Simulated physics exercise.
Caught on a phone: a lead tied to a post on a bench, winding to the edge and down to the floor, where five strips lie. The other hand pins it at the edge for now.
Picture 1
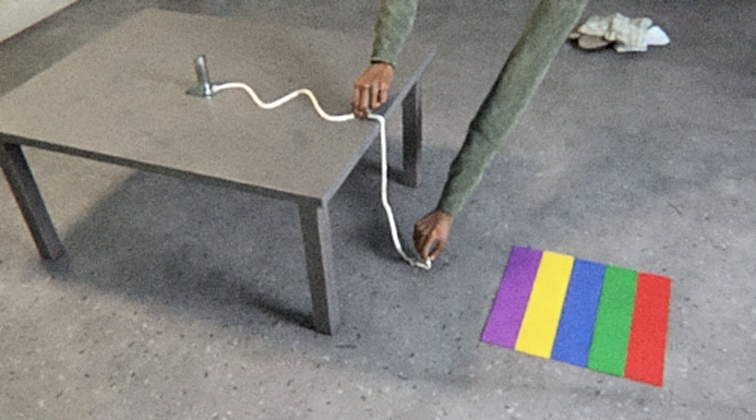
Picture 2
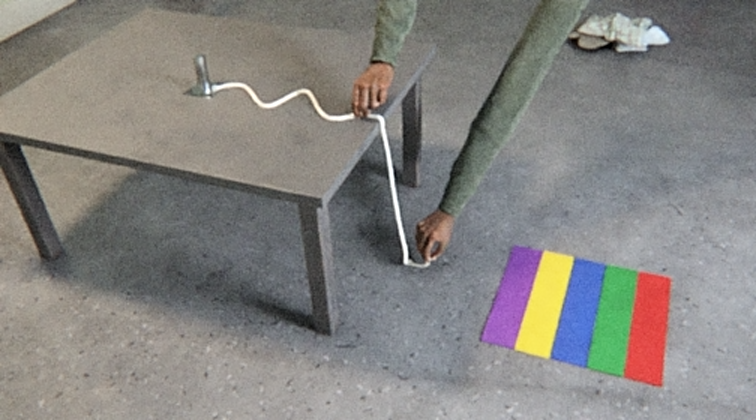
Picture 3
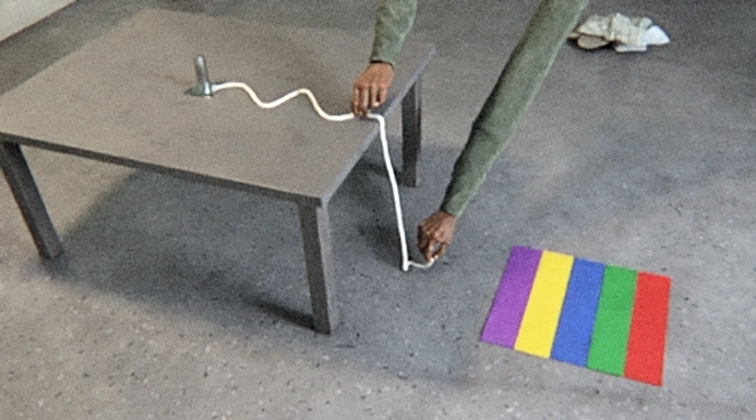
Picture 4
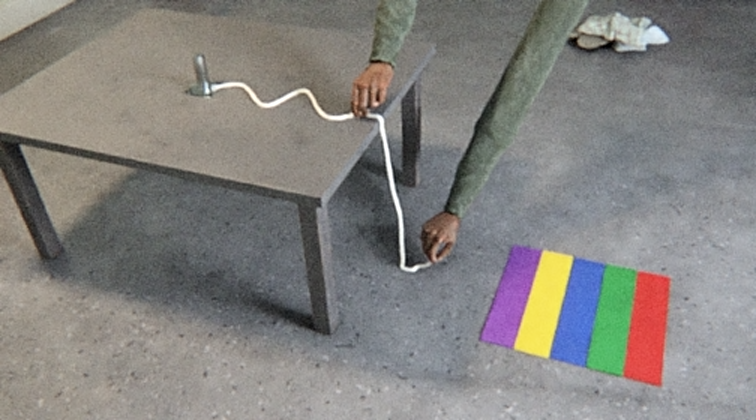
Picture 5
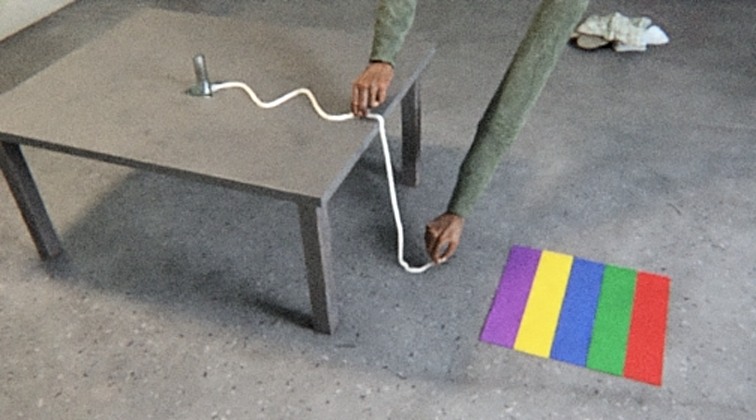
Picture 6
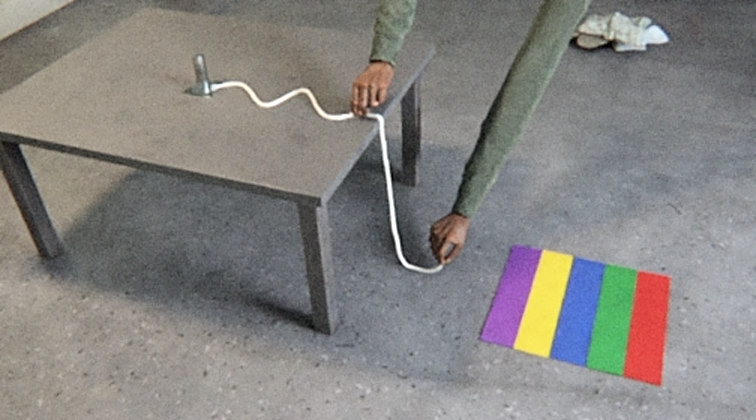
In the video, one hand pins a white cord at a table's edge while the other holds its lower end near the floor and shifts it slightly right, toward five coloured strips; the cord's hanging part bends a little.
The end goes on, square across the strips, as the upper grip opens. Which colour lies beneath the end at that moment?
Green.
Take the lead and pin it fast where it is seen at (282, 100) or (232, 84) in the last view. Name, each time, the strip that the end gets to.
Try one: Blue. Try two: Green.
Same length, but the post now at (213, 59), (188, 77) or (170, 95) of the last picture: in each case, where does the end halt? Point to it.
Results per try: (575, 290); (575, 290); (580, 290).
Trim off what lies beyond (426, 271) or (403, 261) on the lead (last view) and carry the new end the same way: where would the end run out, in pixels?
First try near (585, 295), second near (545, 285).
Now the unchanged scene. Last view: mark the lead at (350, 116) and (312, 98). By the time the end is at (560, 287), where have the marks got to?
First at (392, 147), next at (349, 111).
Soon after, end near (560, 287); over yellow.
Then, end near (595, 295); over blue.
At full stretch, end near (616, 300); over green. It halts on the green strip.
